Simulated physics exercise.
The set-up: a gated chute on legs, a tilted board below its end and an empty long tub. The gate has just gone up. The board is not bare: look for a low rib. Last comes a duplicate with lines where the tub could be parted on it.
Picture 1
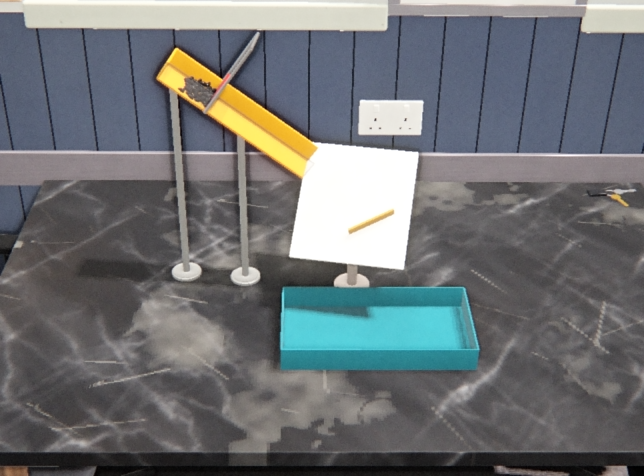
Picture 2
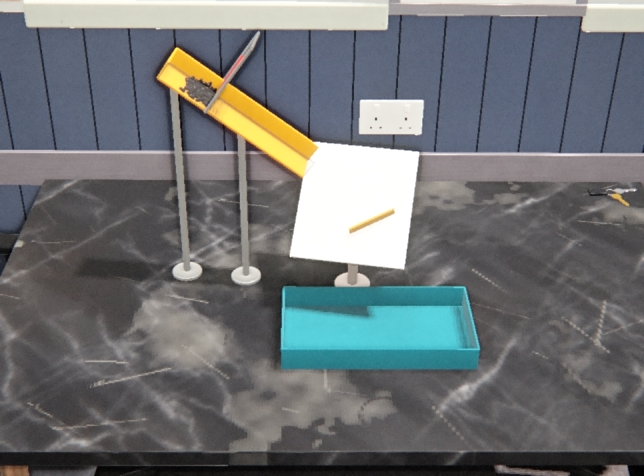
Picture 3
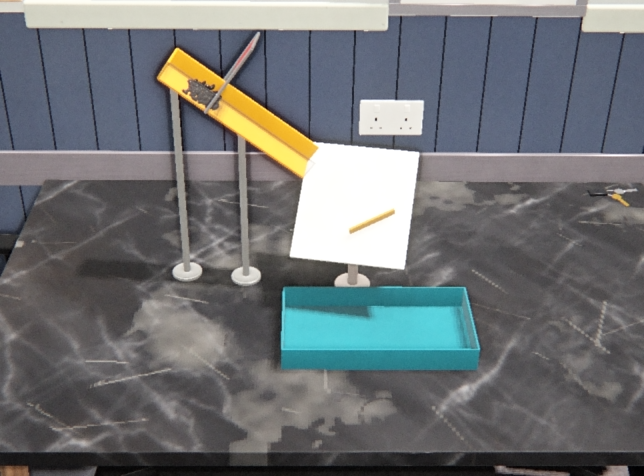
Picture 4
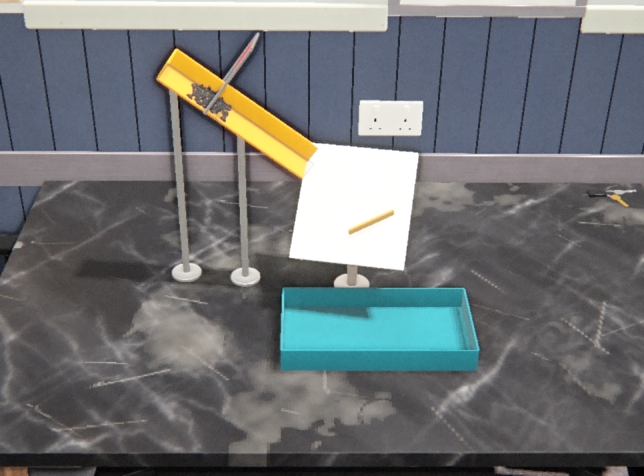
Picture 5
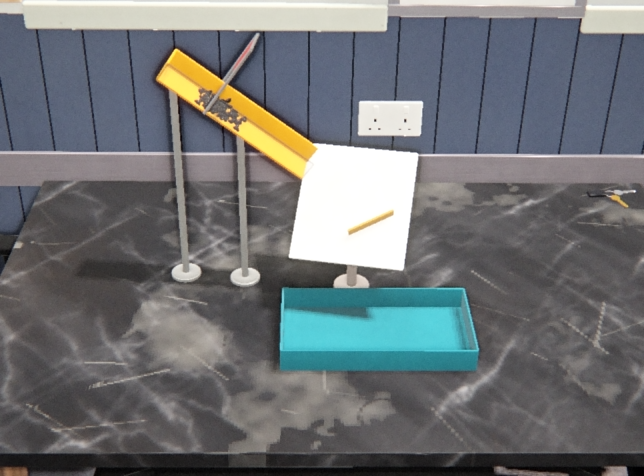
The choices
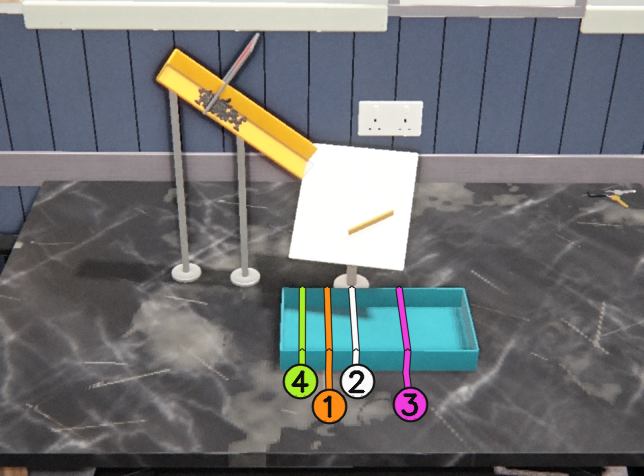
A small clump of dark beans slides slowly a short way down a sloping orange-yellow chute, passing beneath a raised, thin pointed gate and spreading out slightly. The chute stands on grey legs at upper left, above a tilted white board with a short orange rib and an empty teal tub. The steady, slightly raised view shows a dark marbled worktop against blue panelling with a white socket.
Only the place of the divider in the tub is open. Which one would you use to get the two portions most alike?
It is 1.
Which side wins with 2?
Left.
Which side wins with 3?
The left side.
On the marked copy, line 1 crosses the front rim at (329, 350); line 2 crosses the front rim at (356, 350); line 3 crosses the front rim at (407, 350); line 4 crosses the front rim at (302, 350).
With 1, of what is caught, about half on the left of the divider, about half on the right.
With 2, of what is caught, nearly all on the left of the divider, a stray few on the right.
With 3, of what is caught, all on the left of the divider, none on the right.
With 4, of what is caught, none on the left of the divider, all on the right.
